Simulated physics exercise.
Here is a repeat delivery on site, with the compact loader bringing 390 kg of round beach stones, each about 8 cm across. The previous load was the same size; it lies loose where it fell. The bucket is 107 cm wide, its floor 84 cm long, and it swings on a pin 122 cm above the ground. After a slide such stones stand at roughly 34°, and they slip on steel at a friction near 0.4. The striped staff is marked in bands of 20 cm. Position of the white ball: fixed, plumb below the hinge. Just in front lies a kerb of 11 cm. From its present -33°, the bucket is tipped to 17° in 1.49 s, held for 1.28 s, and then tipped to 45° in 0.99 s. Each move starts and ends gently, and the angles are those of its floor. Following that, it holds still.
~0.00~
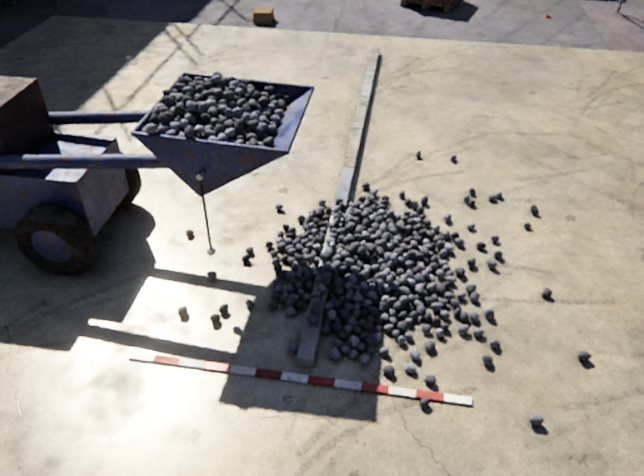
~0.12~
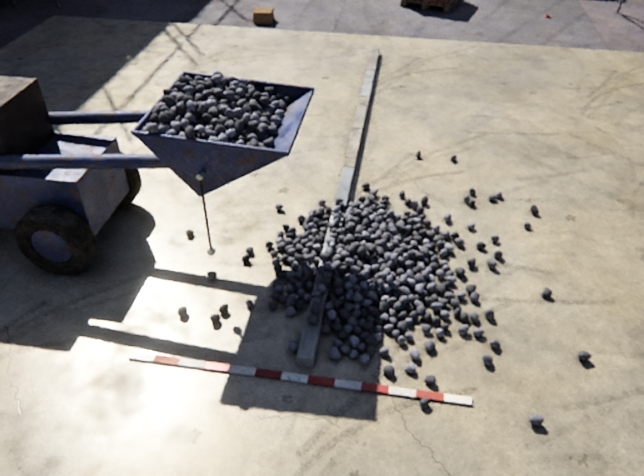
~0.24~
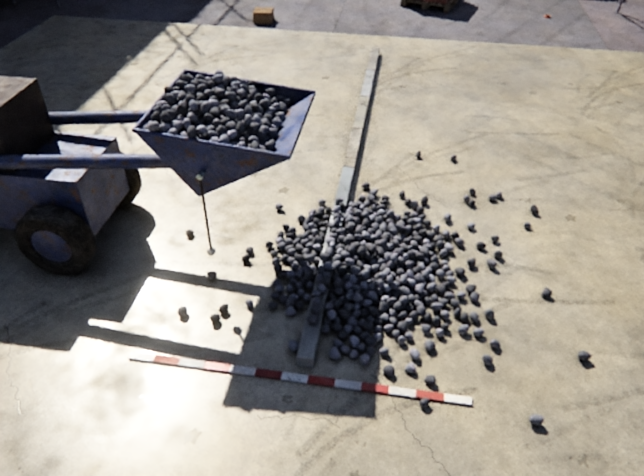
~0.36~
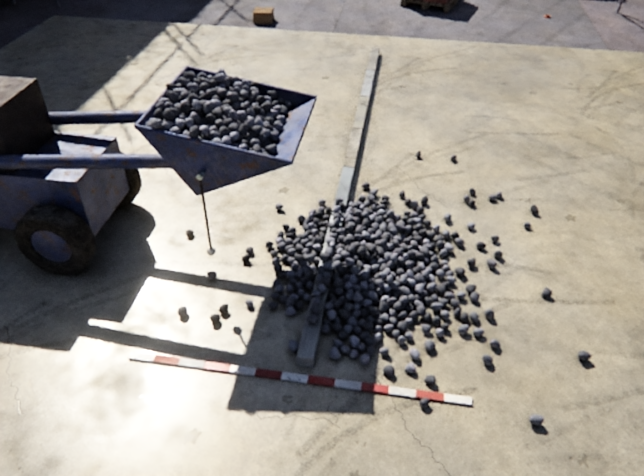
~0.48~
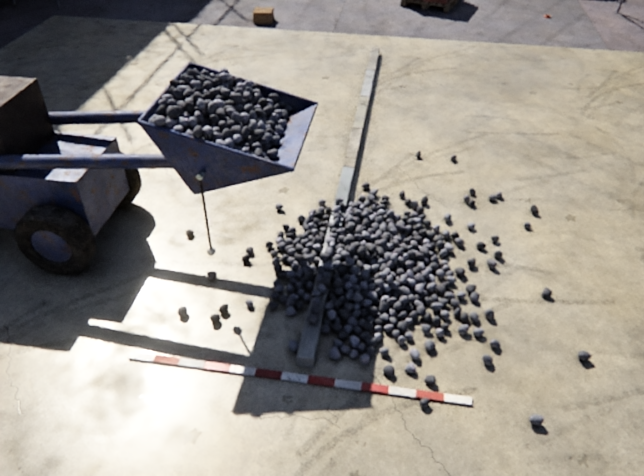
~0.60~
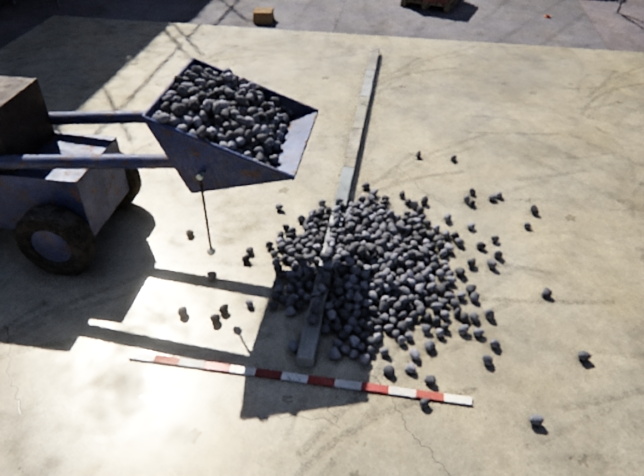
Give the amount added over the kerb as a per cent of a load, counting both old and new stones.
About 52 per cent of a load.
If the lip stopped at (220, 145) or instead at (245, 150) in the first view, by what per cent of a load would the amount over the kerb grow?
5 % and 10 %.
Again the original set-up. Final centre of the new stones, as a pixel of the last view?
Around (339, 249) in the last picture.
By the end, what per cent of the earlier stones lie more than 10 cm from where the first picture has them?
Roughly 10 % of them.
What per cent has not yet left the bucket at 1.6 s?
Close to 75 in a hundred is still held.
After 1.1 s the floor is at 9°; in per cent of one load, 100 in the bucket, 20 on this side of the kerb, 81 over the kerb; the foremost stones are at (525, 258).
After 1.6 s the floor is at 17°; in per cent of one load, 77 in the bucket, 40 on this side of the kerb, 84 over the kerb; the foremost stones are at (525, 258).
After 4.2 s the floor is at 45°; in per cent of one load, 0 in the bucket, 67 on this side of the kerb, 133 over the kerb; the foremost stones are at (525, 258).
After 6.8 s the floor is at 45°; in per cent of one load, 0 in the bucket, 67 on this side of the kerb, 133 over the kerb; the foremost stones are at (525, 258). Net gain over the kerb, 52.
